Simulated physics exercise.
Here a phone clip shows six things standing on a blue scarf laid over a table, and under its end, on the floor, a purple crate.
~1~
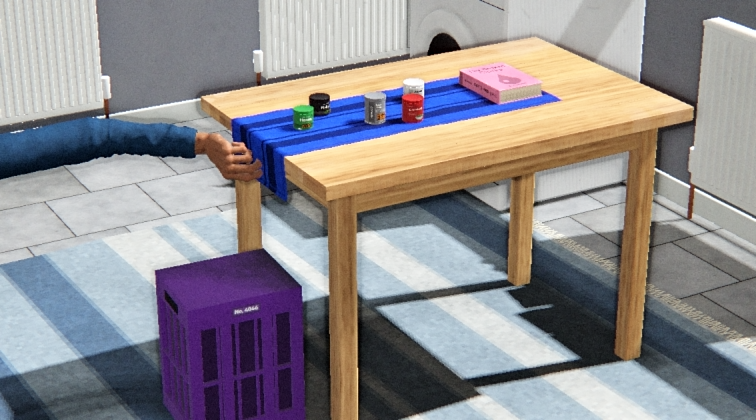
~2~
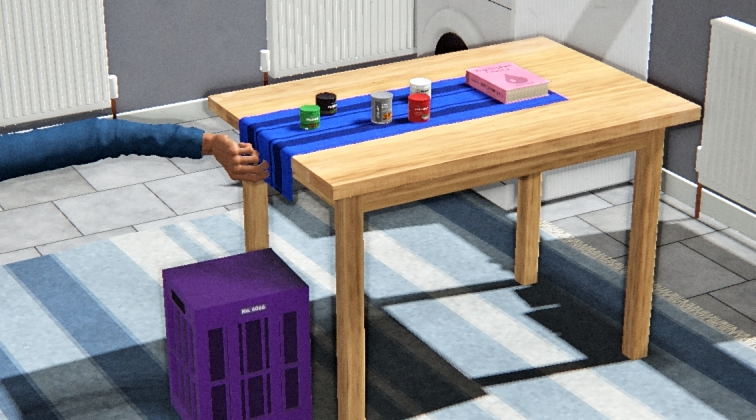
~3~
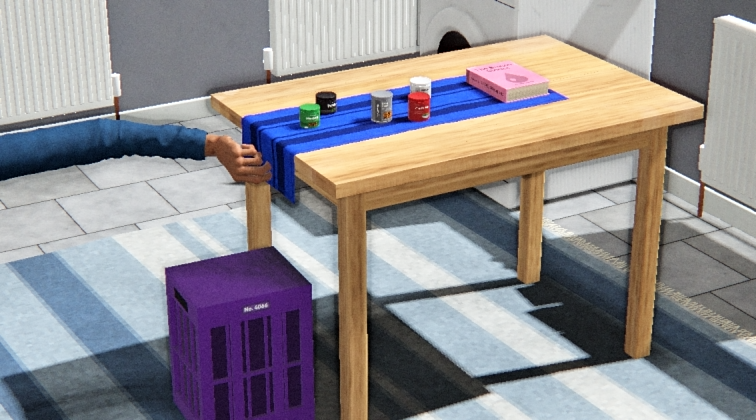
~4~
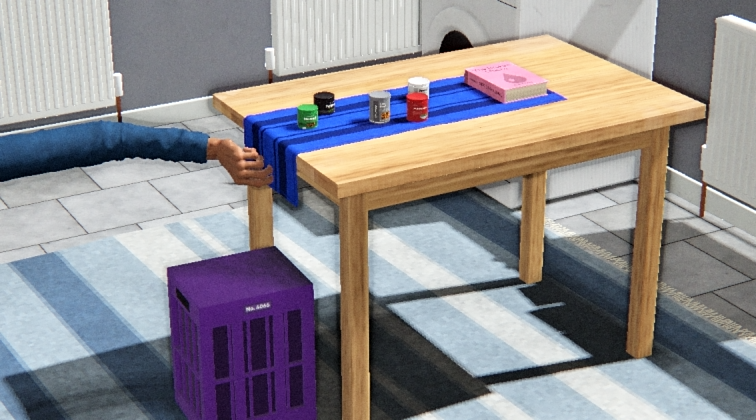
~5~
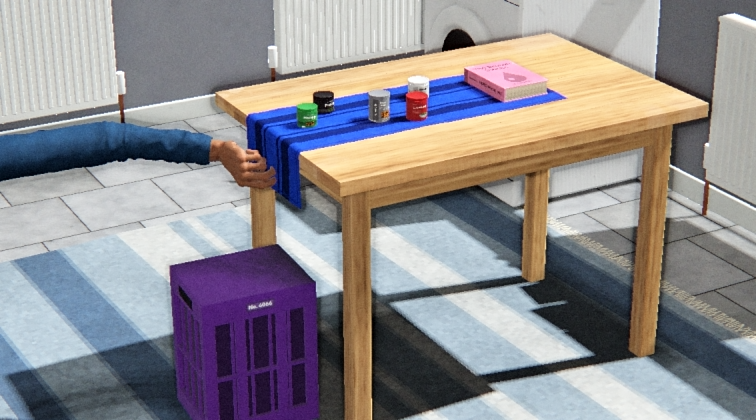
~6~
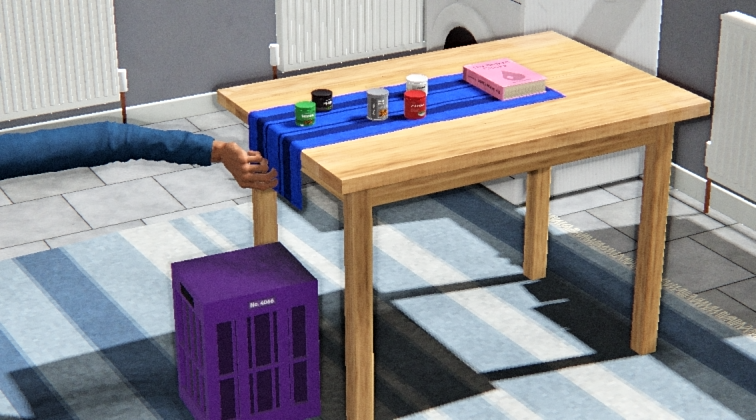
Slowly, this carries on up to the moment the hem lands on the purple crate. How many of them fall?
Drops: Two.
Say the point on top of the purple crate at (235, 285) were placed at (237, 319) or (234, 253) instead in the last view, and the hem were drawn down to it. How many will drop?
Going over the edge would be 3 and 1.
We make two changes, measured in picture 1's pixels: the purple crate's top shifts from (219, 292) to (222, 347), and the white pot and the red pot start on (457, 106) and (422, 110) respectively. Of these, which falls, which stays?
White pot stays, red pot stays.
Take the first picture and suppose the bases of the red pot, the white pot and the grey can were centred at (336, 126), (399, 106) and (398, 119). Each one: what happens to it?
The red pot ends up off, the white pot stays put, the grey can stays put.
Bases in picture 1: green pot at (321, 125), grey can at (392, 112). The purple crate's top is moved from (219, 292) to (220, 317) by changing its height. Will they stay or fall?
Green pot is gone, grey can stays.
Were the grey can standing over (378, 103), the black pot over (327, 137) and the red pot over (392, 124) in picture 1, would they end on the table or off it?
The grey can stays put; the black pot ends up off; the red pot stays put.
Soon after, hem near (275, 233); green pot gone.
Then, hem on the crate; green pot and black pot gone.
At rest, hem on the crate; green pot and black pot gone. It carries off two.
